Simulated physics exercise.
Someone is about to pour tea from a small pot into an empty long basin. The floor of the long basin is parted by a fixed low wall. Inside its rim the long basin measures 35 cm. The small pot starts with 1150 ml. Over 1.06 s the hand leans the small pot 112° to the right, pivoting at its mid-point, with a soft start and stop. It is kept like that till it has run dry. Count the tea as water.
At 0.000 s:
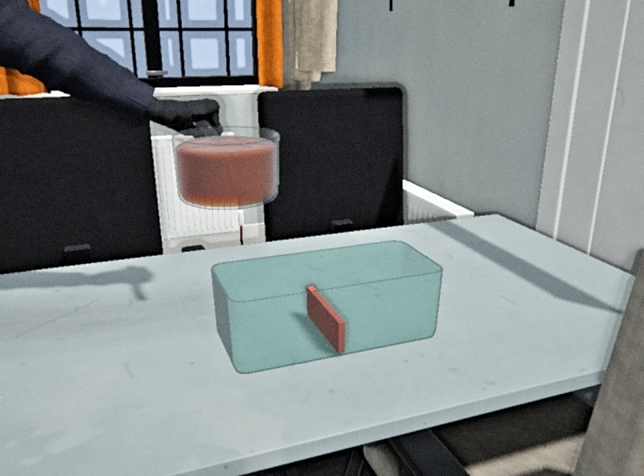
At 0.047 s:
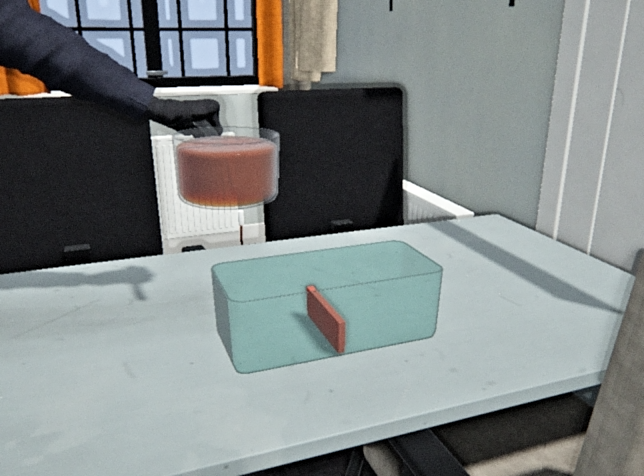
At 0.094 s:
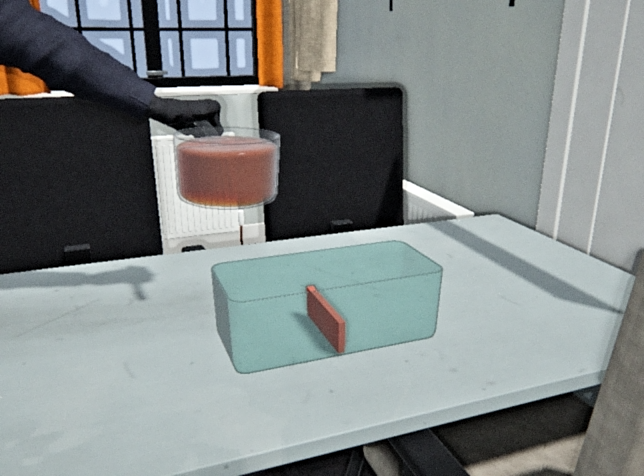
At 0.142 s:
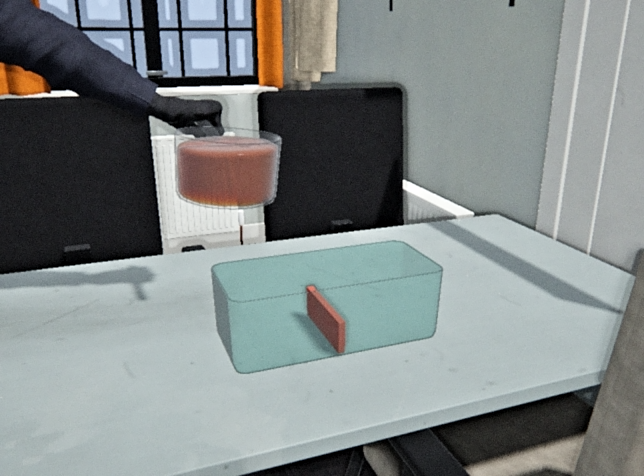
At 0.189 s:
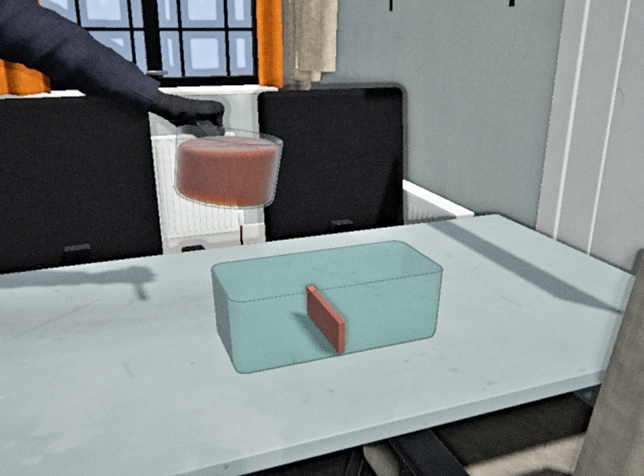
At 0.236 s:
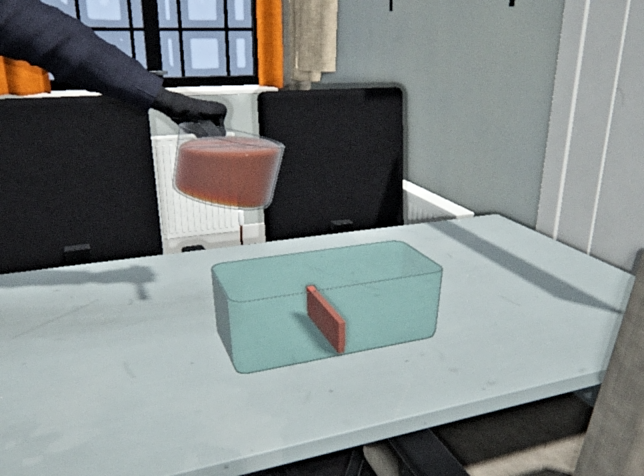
A dark-gloved hand holds a small clear pot of reddish-brown liquid nearly level, then slowly leans it slightly to the right above a table, where a long, translucent teal basin with a red upright piece stays still.
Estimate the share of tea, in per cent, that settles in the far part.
About 55 per cent.
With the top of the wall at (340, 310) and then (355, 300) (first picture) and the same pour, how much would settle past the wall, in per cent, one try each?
First 30, then 5 per cent.
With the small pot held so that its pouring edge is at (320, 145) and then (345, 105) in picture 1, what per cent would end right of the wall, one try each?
In turn about 95 and 90 per cent.
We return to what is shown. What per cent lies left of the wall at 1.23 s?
Near 42 in a hundred.
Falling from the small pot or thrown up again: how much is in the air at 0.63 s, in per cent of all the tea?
About 34 per cent.
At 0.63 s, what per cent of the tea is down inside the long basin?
Some 10 per cent.
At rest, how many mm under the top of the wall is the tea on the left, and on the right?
Some 34 mm on the left and 28 mm on the right.
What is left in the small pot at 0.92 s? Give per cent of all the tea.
Near 10 in a hundred.
By 0.63 s the tilt is 73° and 58 per cent is still to pour, 3 is left of the wall and 7 right of it.
By 0.92 s the tilt is 108° and 10 per cent is still to pour, 24 is left of the wall and 54 right of it.
By 1.23 s the tilt is 112° and 0 per cent is still to pour, 42 is left of the wall and 55 right of it.
By 1.56 s the tilt is 112° and 0 per cent is still to pour, 43 is left of the wall and 55 right of it.
At rest 43 per cent lies left of the wall, 55 right of it and 2 outside.
